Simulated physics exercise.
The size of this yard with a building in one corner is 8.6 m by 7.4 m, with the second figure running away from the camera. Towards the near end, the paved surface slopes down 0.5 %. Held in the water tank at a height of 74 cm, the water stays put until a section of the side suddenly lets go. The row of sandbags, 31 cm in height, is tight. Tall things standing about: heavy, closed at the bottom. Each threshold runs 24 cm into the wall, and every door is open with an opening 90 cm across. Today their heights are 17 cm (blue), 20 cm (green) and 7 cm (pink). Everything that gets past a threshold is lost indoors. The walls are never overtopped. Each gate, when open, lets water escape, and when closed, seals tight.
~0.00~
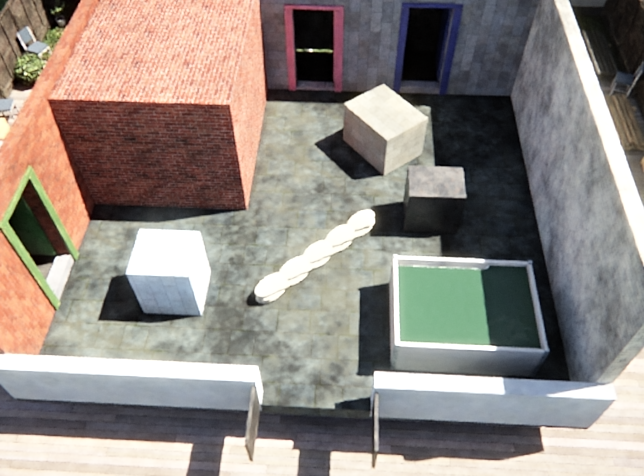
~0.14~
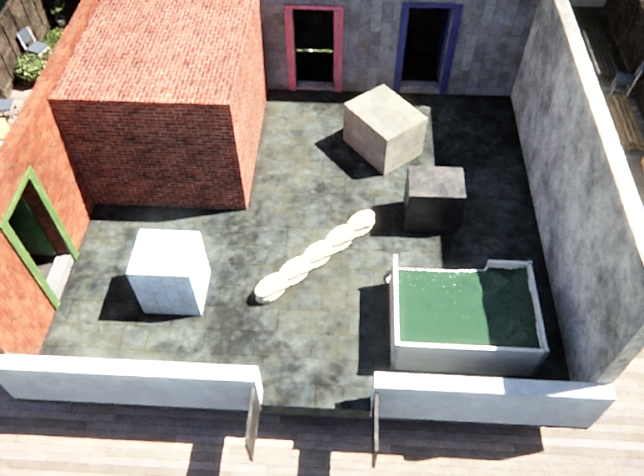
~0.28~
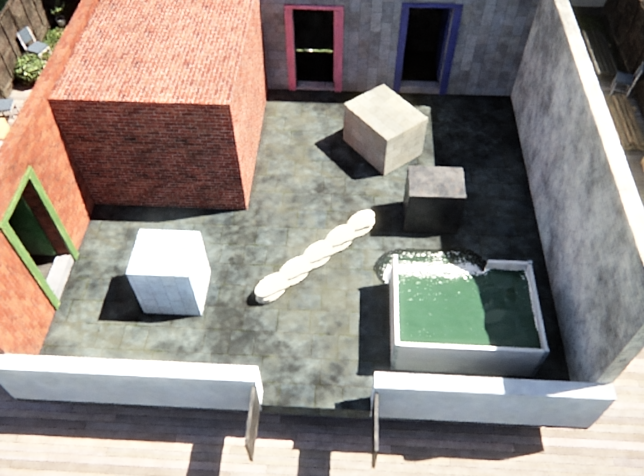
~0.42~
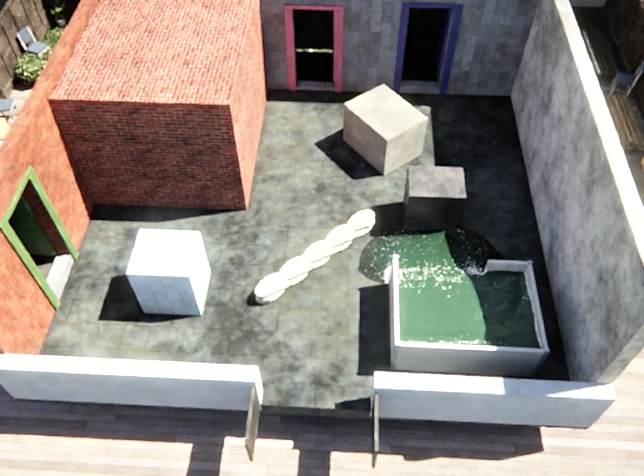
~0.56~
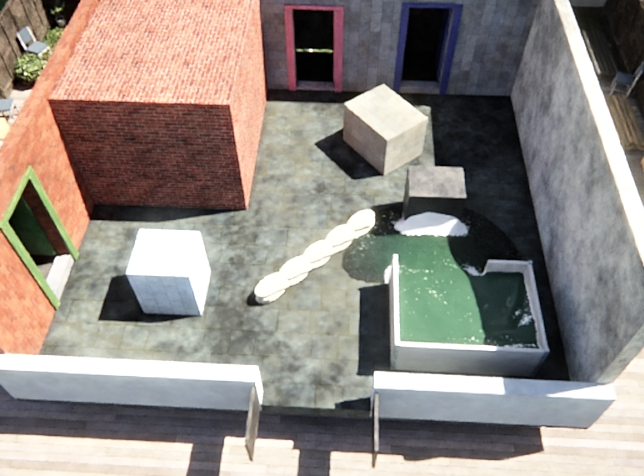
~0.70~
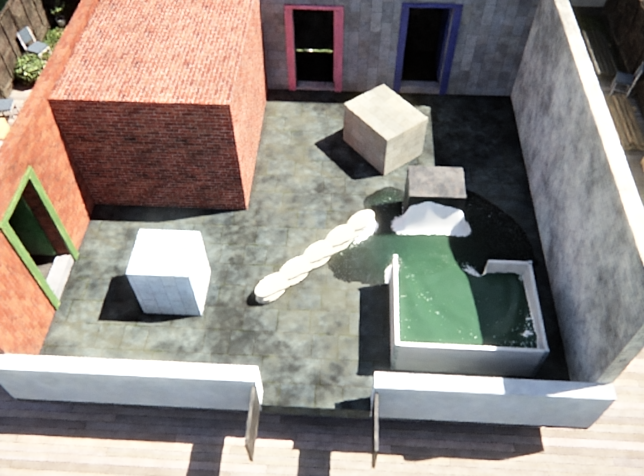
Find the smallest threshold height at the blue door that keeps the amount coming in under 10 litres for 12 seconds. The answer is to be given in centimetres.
The smallest height is about 5 cm.
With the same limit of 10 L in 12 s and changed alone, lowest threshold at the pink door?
At pink, roughly 6.5 cm.
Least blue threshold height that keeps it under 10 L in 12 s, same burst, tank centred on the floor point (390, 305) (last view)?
You'd need some 9.0 cm.
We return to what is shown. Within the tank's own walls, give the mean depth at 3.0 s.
About 21 centimetres.
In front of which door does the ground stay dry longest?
That one's the green door.
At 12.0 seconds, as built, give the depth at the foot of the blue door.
4.5 cm.
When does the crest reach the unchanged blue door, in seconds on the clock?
Around 3.8 s, give or take.
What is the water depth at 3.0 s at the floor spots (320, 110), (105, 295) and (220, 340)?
1, 0 and 1 cm, respectively.
After 1.4 s water covers 20 % of the floor, deepest (53 cm) near (370, 233); it has not reached the blue door.
After 3.0 s water covers 55 % of the floor, deepest (25 cm) near (370, 233); it has not reached the blue door.
After 12.0 s water covers 95 % of the floor, deepest (10 cm) near (30, 378); 5 cm at the blue door, 0 litres in over its 17 cm threshold.
At the blue door as built, the water arrived by 3.1 s and peaked near 8 cm at 3.8 s.
With a threshold of 4.5 cm, 17 litres would have come in within the 12 s; with 6 cm, 5 litres. So under 10 litres takes about 5 cm.
